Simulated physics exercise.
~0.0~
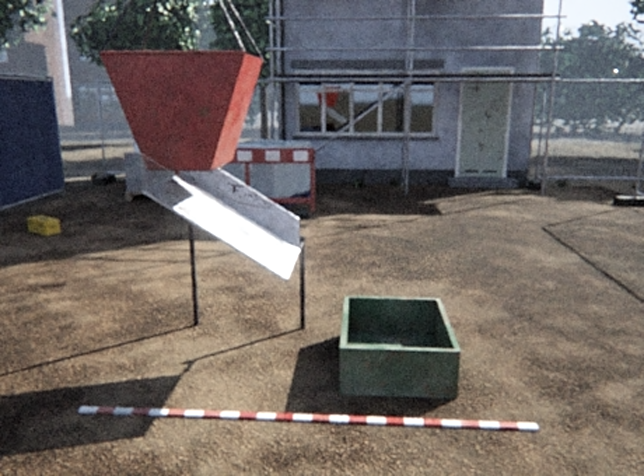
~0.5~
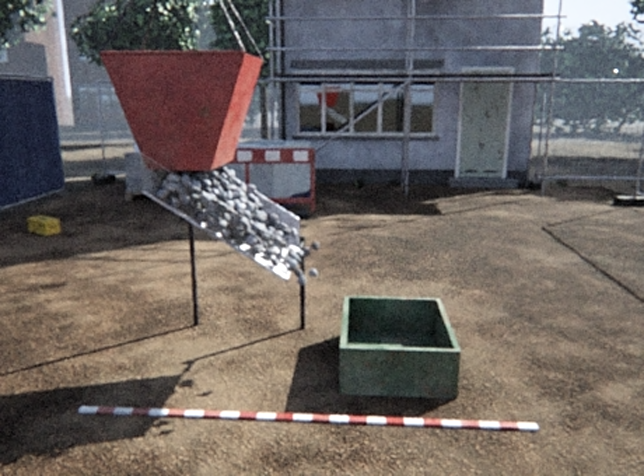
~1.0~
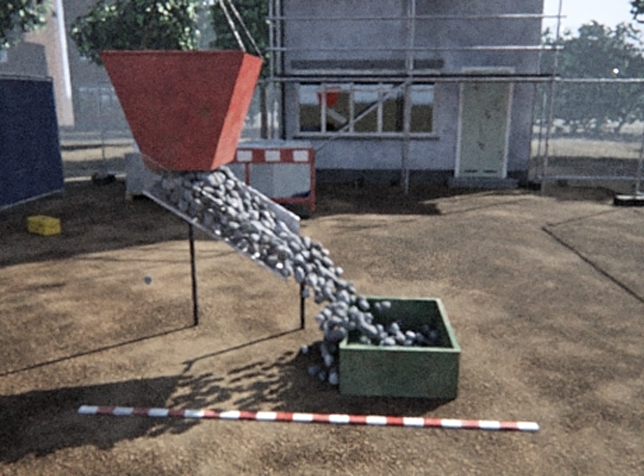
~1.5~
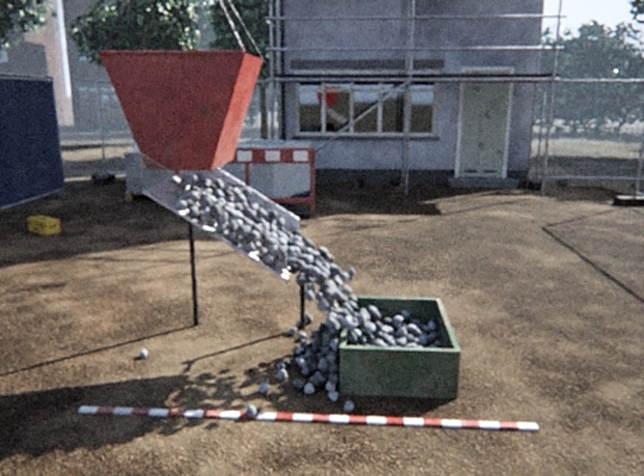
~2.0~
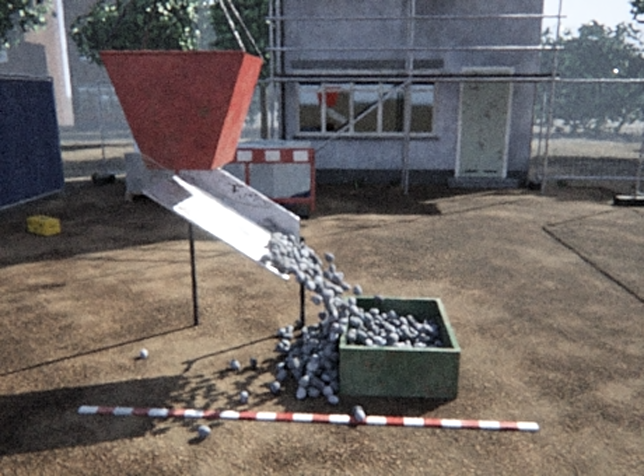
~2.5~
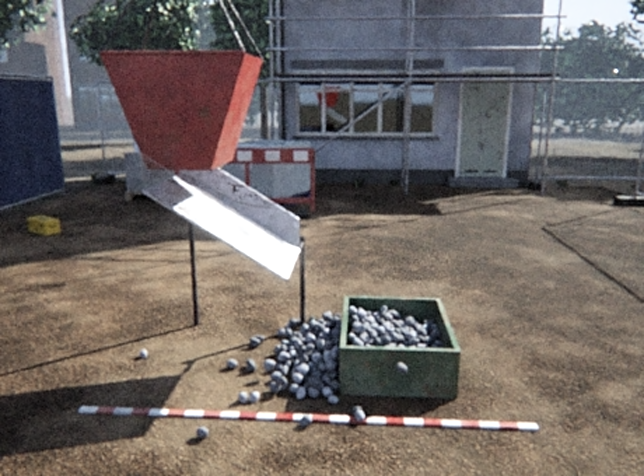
A red skip hung over a sloping steel chute, and grey stones poured out of it, slid down to the right and tumbled into a green bin. The chute emptied, leaving most stones in the bin and the rest heaped and scattered to its left.
